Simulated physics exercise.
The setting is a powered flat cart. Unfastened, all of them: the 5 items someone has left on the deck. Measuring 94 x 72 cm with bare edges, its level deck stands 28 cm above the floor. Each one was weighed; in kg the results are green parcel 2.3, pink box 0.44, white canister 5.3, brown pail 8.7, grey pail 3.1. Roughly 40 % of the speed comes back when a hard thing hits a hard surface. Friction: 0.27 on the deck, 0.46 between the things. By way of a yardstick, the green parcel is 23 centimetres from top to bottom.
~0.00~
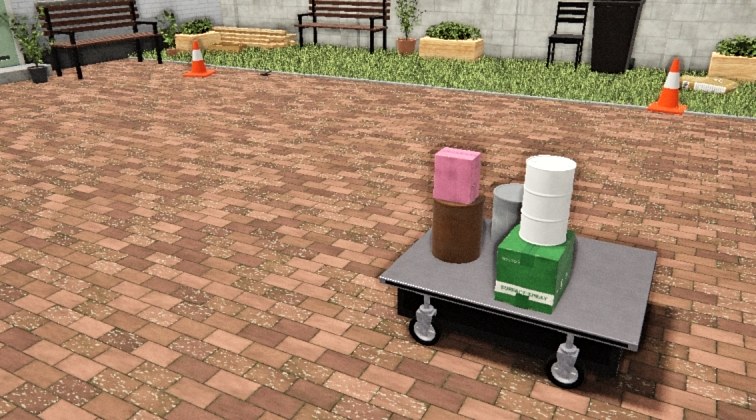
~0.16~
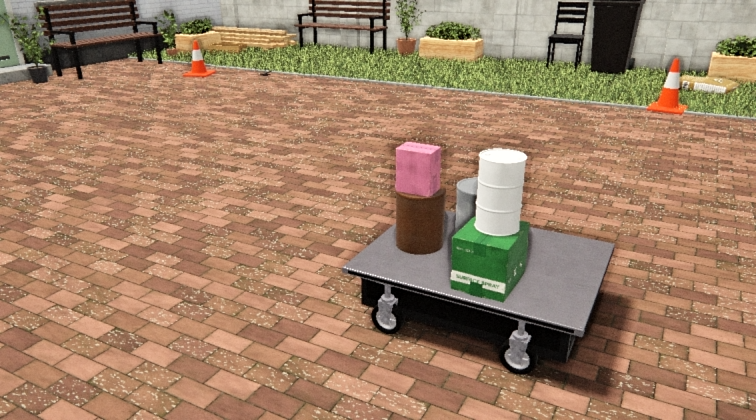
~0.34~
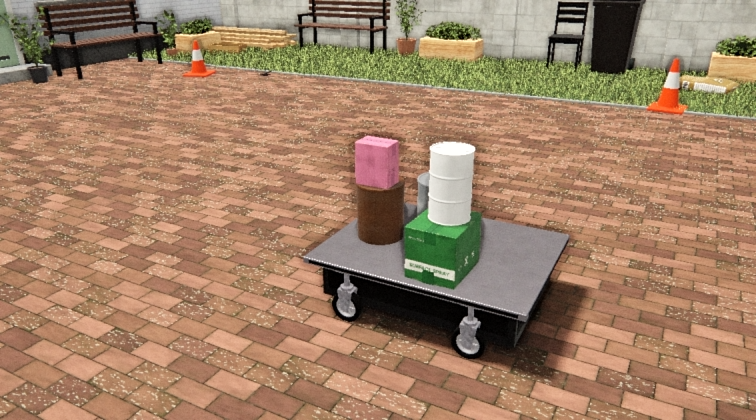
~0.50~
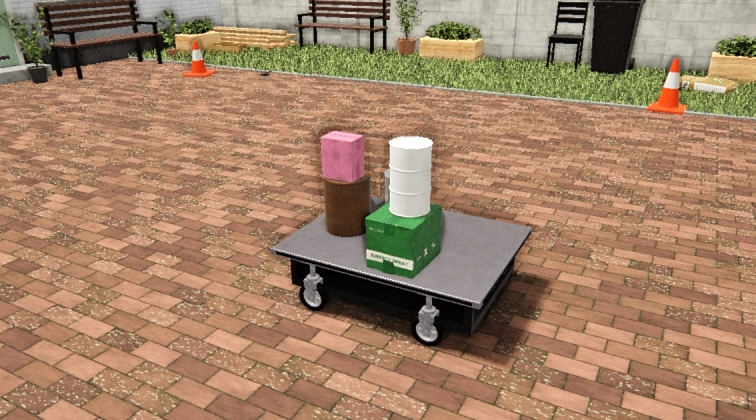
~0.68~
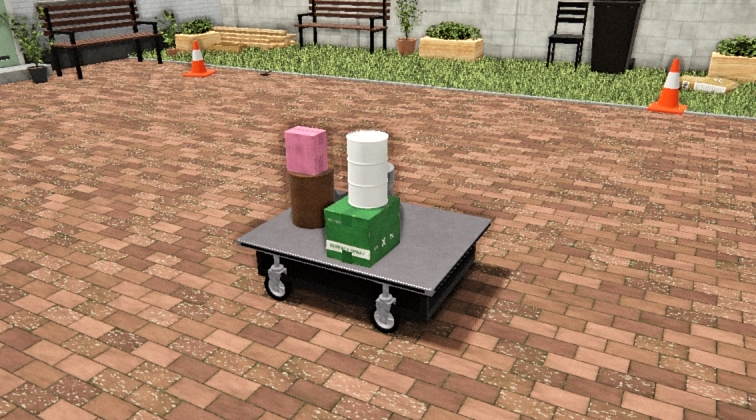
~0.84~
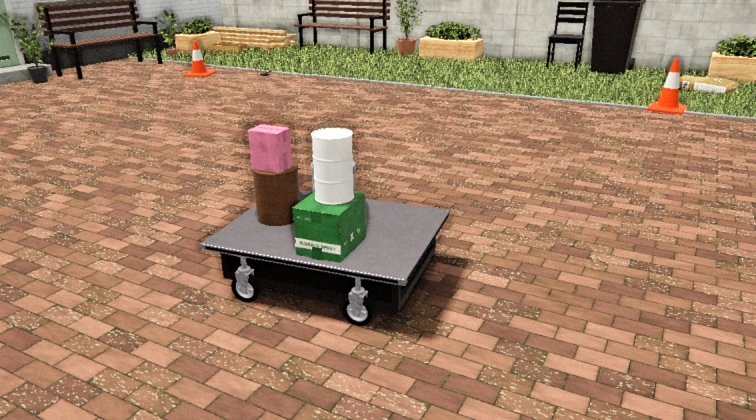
On a brick-paved yard, a flat wheeled cart carrying a pink box on a brown pail, a white canister on a green parcel, and a grey pail rolls steadily leftward, turning slightly as it crosses the paving.
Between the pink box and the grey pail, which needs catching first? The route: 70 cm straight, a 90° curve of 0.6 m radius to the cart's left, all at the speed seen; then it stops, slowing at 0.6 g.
Of the two named, the latter.
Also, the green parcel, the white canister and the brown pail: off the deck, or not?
The green parcel is still on the deck; the white canister ends on the deck; the brown pail finishes off the deck.
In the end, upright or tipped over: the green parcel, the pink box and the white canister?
Well, the green parcel holds steady, the pink box tumbles down, and the white canister holds steady.
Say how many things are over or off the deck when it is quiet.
Total: 3.
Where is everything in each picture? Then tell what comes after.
In the first picture, cart 0 cm along; pink box (457, 176).
In the second picture, cart 18 cm along; brown pail (420, 217); green parcel (490, 255).
In the third picture, cart 37 cm along; white canister (451, 183); brown pail (381, 209).
In the fourth picture, cart 55 cm along; green parcel (404, 236); white canister (410, 176).
In the fifth picture, cart 75 cm along; brown pail (312, 195); green parcel (364, 227).
In the sixth picture, cart 92 cm along, turned 8°; pink box (271, 149) slid 4 cm.
After 1.14 s, cart 125 cm along, turned 39°; pink box slid 21 cm near (185, 156); grey pail slid 12 cm near (242, 189); brown pail slid 20 cm.
After 1.54 s, cart 169 cm along, turned 80°; pink box, brown pail and grey pail now off the deck.
After 1.84 s, cart 201 cm along, turned 90°; white canister slid 2 cm.
After 2.14 s, cart 205 cm along, turned 90°, stopped; white canister slid 13 cm; green parcel slid 13 cm.
By the end (2.5 s), off the deck, pink box, brown pail and grey pail; not toppled but over 10 cm from the start, green parcel and white canister. Pink box went at 1.50 s; grey pail went at 1.24 s.
